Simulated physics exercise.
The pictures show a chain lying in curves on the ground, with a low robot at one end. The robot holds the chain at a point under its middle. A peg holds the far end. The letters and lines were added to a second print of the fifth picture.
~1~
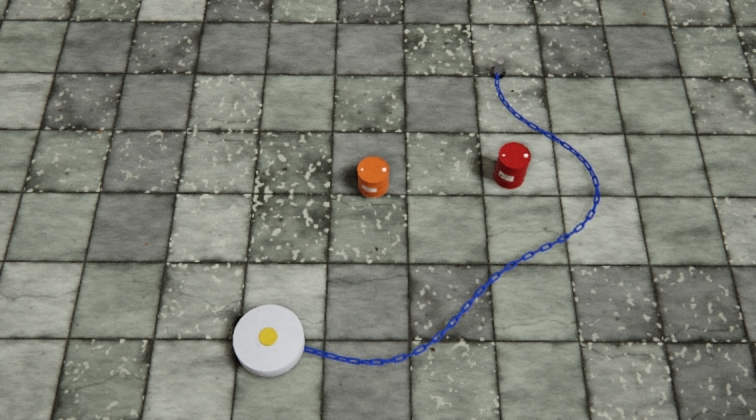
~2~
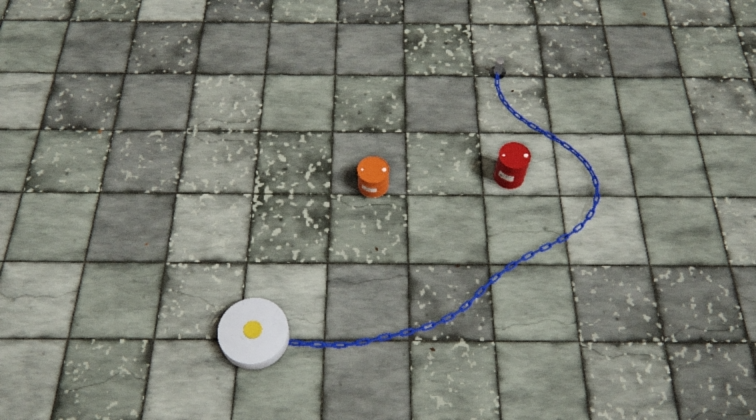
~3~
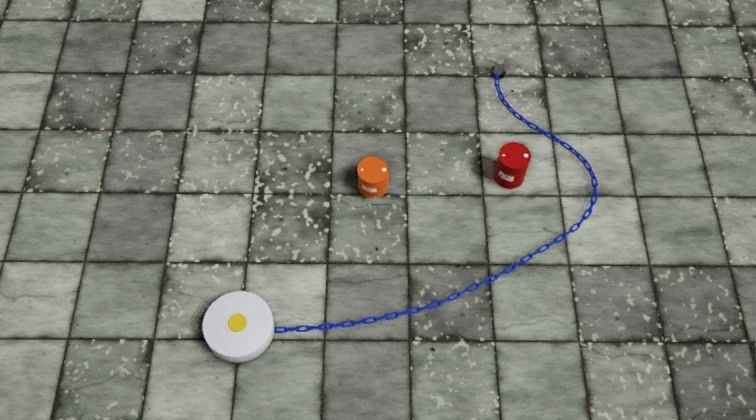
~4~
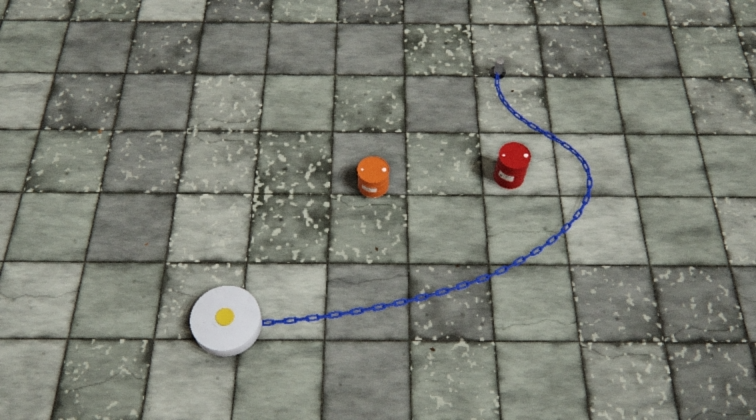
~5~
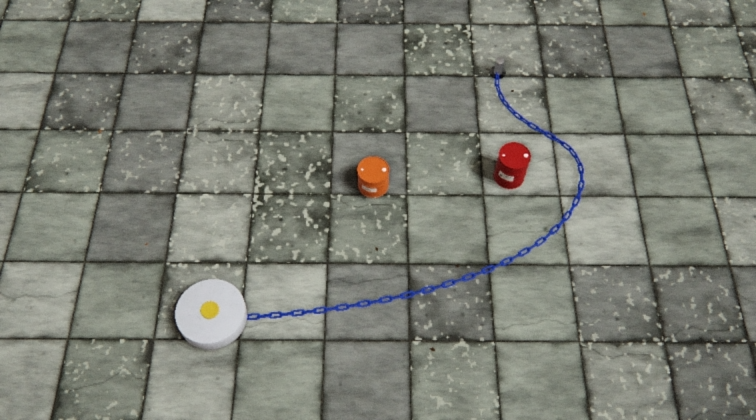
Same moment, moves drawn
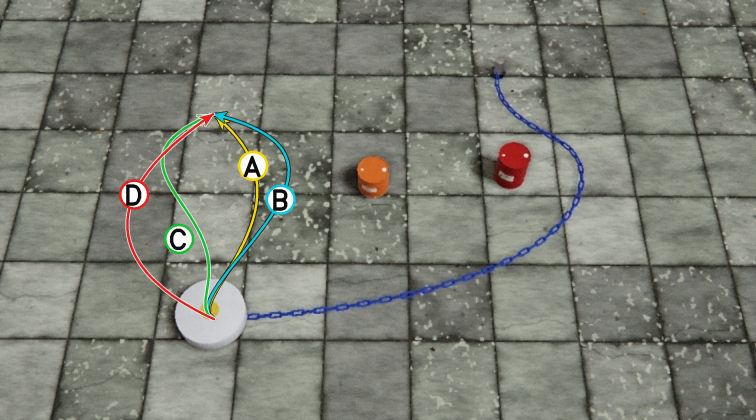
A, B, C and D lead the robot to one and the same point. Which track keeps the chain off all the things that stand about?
With C nothing is caught.
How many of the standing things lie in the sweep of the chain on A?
In all, one.
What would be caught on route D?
The red keg.
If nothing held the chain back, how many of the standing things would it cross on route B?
One.
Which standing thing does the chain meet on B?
It meets the orange pot.
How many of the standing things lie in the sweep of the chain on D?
It sweeps one.
On the marked copy, A from (214, 319) via (255, 211) to (216, 117); B from (214, 319) via (284, 193) to (213, 114); C from (214, 319) via (180, 201) to (211, 115); D from (214, 319) via (128, 214) to (213, 114).
With C. Early on, robot (194, 222), middle of the chain (492, 253).
Further on, robot (162, 144), middle of the chain (433, 227).
At the end, robot (211, 108), middle of the chain (431, 226); nothing has been touched.
As for the rest, A meets the orange pot; B meets the orange pot; D meets the red keg.
